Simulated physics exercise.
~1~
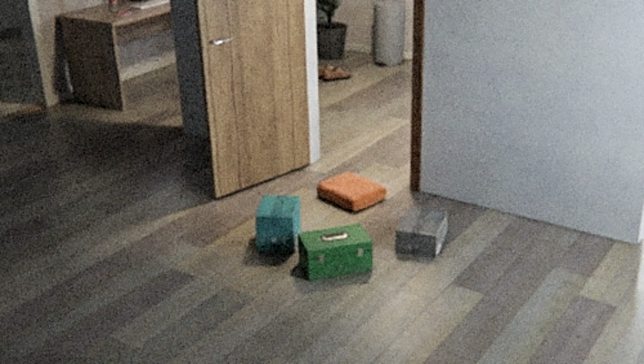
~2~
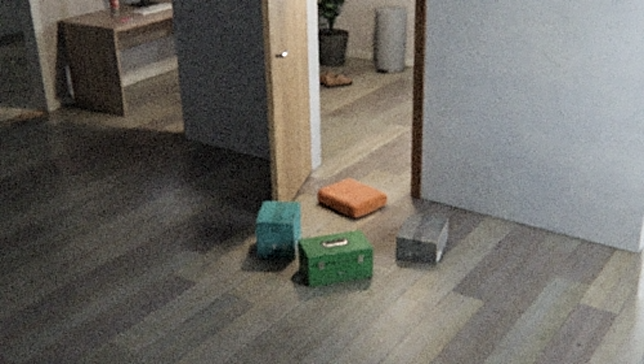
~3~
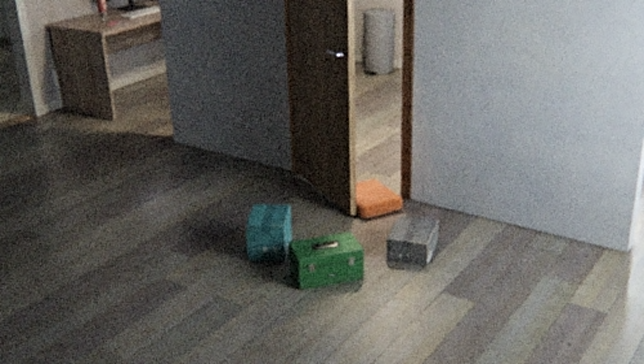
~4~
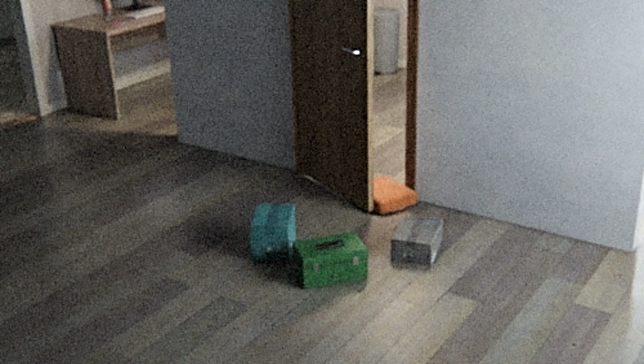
In a dim room with a wood plank floor, a wooden door swings steadily towards its frame past a turquoise box, a green toolbox and a grey box, which stay put. The orange cushion shifts right and ends up between the door's edge and the frame, with the door still partly open.
